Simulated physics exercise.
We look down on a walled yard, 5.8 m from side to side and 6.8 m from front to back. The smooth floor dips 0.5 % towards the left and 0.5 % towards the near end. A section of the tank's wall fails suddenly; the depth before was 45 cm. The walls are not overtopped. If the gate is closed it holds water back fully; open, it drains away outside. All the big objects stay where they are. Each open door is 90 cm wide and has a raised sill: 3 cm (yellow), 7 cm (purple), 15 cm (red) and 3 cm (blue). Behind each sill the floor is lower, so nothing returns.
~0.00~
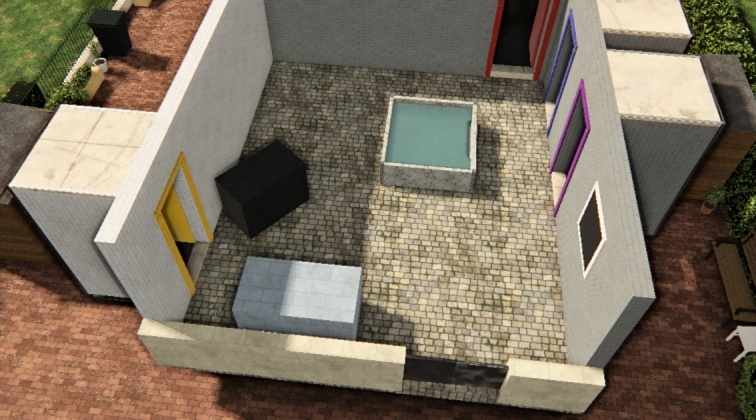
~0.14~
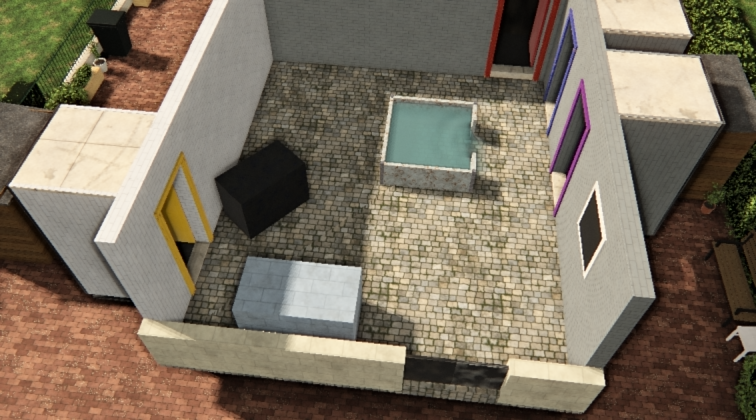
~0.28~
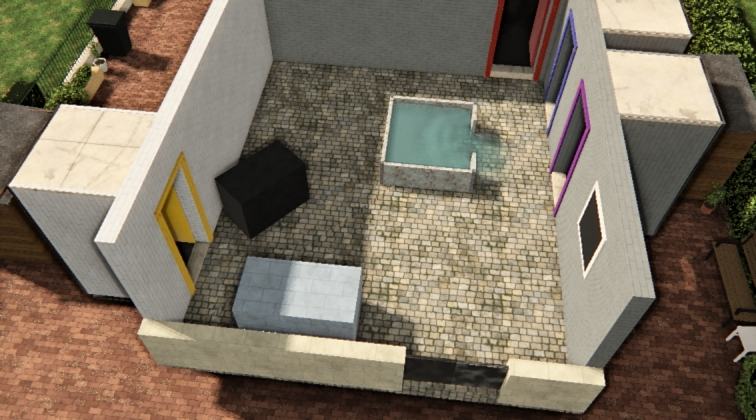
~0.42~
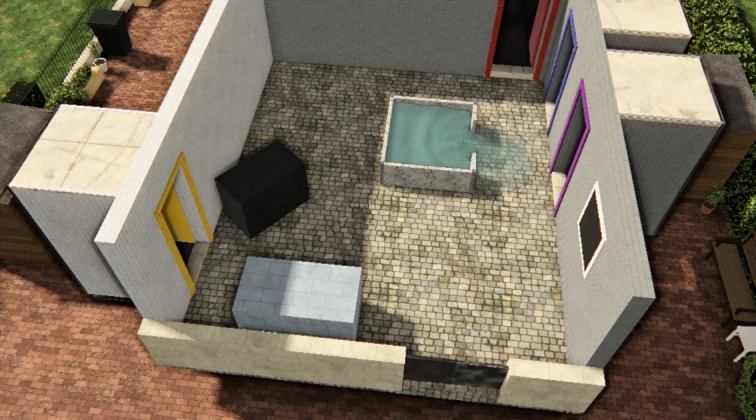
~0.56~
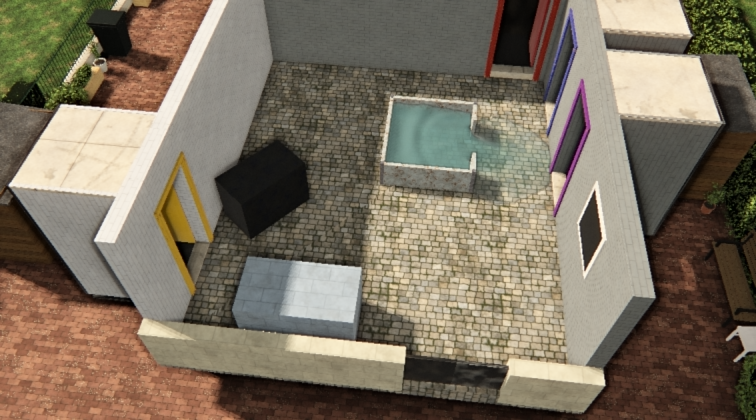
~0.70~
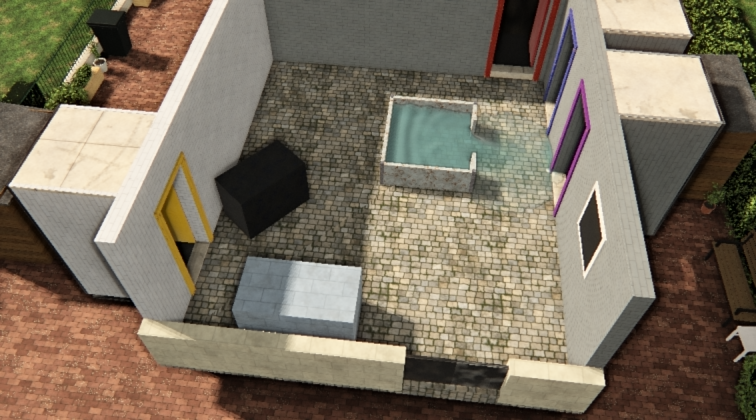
We see a walled, cobbled yard from above, holding a square tank of still water, a dark block and a pale block; then the tank's right side opens and water pours out, spreading across the paving towards the right-hand wall.
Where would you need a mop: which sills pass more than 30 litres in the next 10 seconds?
Within that time: At the yellow door it keeps below the limit; at the purple door it exceeds the limit; at the red door it keeps below the limit; at the blue door it goes over the limit.
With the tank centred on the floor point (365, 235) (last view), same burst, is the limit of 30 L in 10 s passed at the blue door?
Then: Blue not over.
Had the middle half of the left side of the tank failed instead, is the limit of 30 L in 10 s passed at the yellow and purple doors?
Then: Yellow below, purple not over.
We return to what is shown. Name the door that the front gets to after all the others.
It is the yellow one.
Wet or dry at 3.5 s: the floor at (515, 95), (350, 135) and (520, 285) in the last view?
In turn: Wet, still dry, under water.
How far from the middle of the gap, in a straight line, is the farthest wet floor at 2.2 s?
Some 3.6 m out.
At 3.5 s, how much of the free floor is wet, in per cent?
About 30 per cent.
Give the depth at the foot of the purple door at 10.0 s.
About 4.5 cm.
After 1.4 s water covers 10 % of the floor and is deepest (26 cm) near (547, 164); yellow door not reached, purple door 19 cm at the sill, 24 L in, red door not reached, blue door 11 cm at the sill, 4 L in.
After 2.2 s water covers 15 % of the floor and is deepest (22 cm) near (547, 164); yellow door not reached, purple door 18 cm at the sill, 72 L in, red door 11 cm at the sill, 0 L in, blue door 10 cm at the sill, 26 L in.
After 3.5 s water covers 30 % of the floor and is deepest (15 cm) near (547, 164); yellow door not reached, purple door 13 cm at the sill, 112 L in, red door 12 cm at the sill, 2 L in, blue door 7 cm at the sill, 50 L in.
After 6.0 s water covers 50 % of the floor and is deepest (9 cm) near (538, 171); yellow door not reached, purple door 8 cm at the sill, 138 L in, red door 8 cm at the sill, 3 L in, blue door 5 cm at the sill, 71 L in.
After 10.0 s water covers 75 % of the floor and is deepest (6 cm) near (415, 370); yellow door 2 cm at the sill, 0 L in, purple door 4 cm at the sill, 140 L in, red door 4 cm at the sill, 3 L in, blue door 4 cm at the sill, 81 L in.
